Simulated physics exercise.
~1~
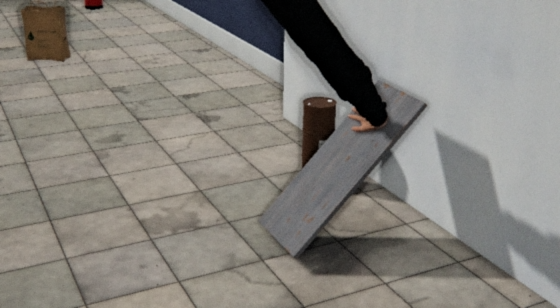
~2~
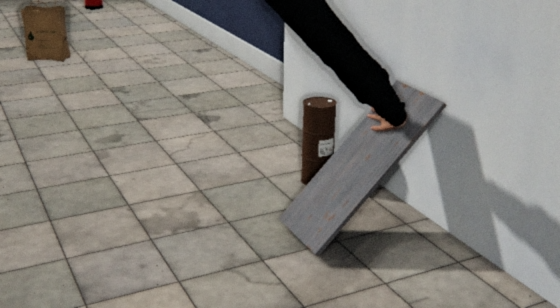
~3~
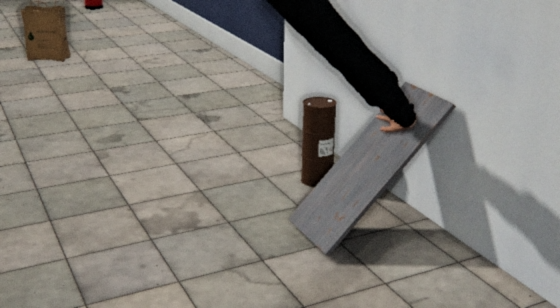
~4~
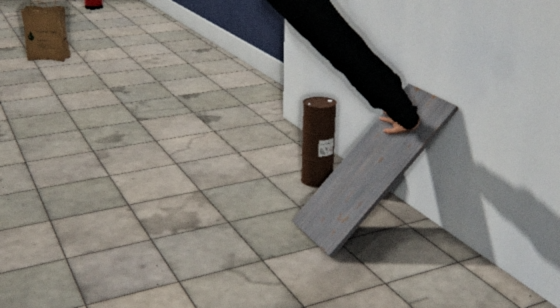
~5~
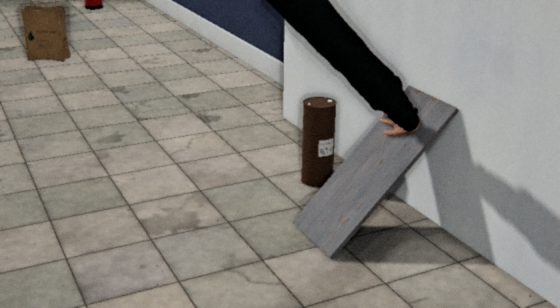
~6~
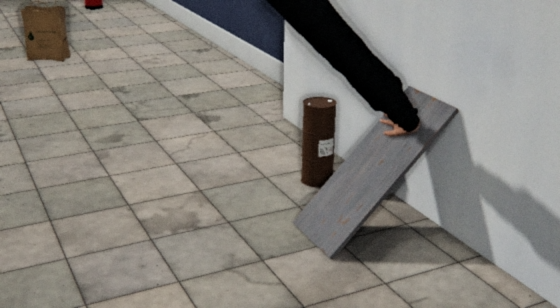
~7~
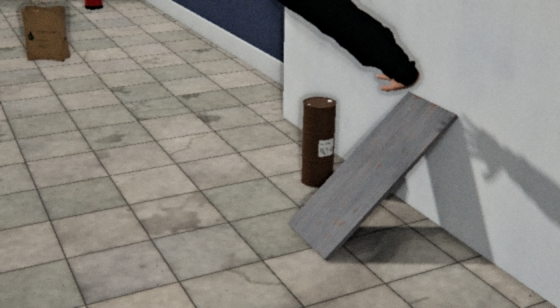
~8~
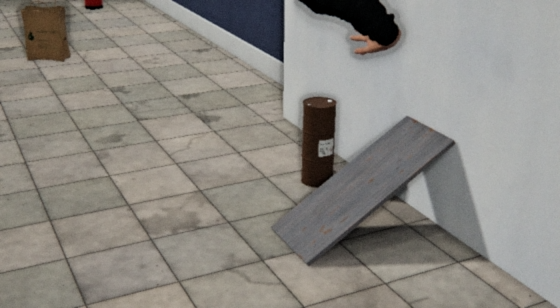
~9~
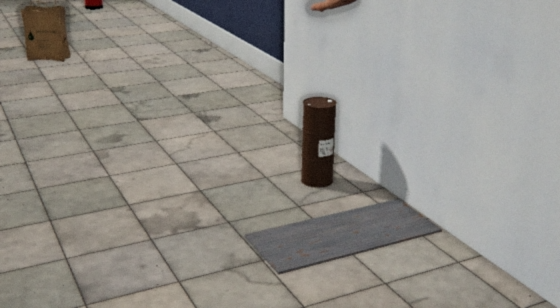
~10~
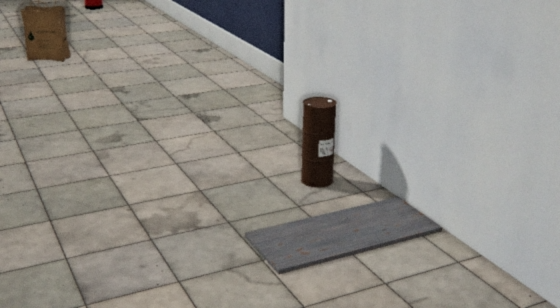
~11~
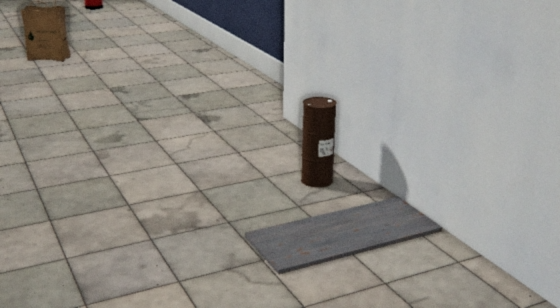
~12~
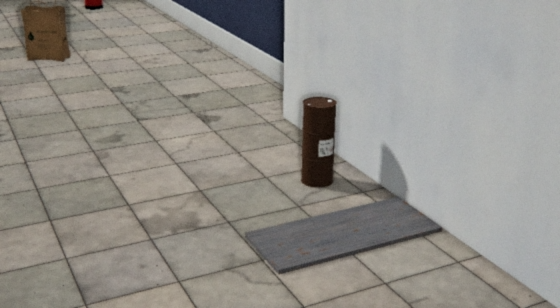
A long grey board is held at a slant by a dark-sleeved hand beside a pale wall, seen from above on a tiled floor. A brown canister with a small label stands just behind it, and a brown box and a bit of something red sit at the far upper left. The hand shifts the board to the right, leans it against the wall and holds it there. Then the hand lets go and draws back upward. The board slips down, its foot sliding left, and drops to the floor. It ends lying flat on the tiles, with the canister still upright.
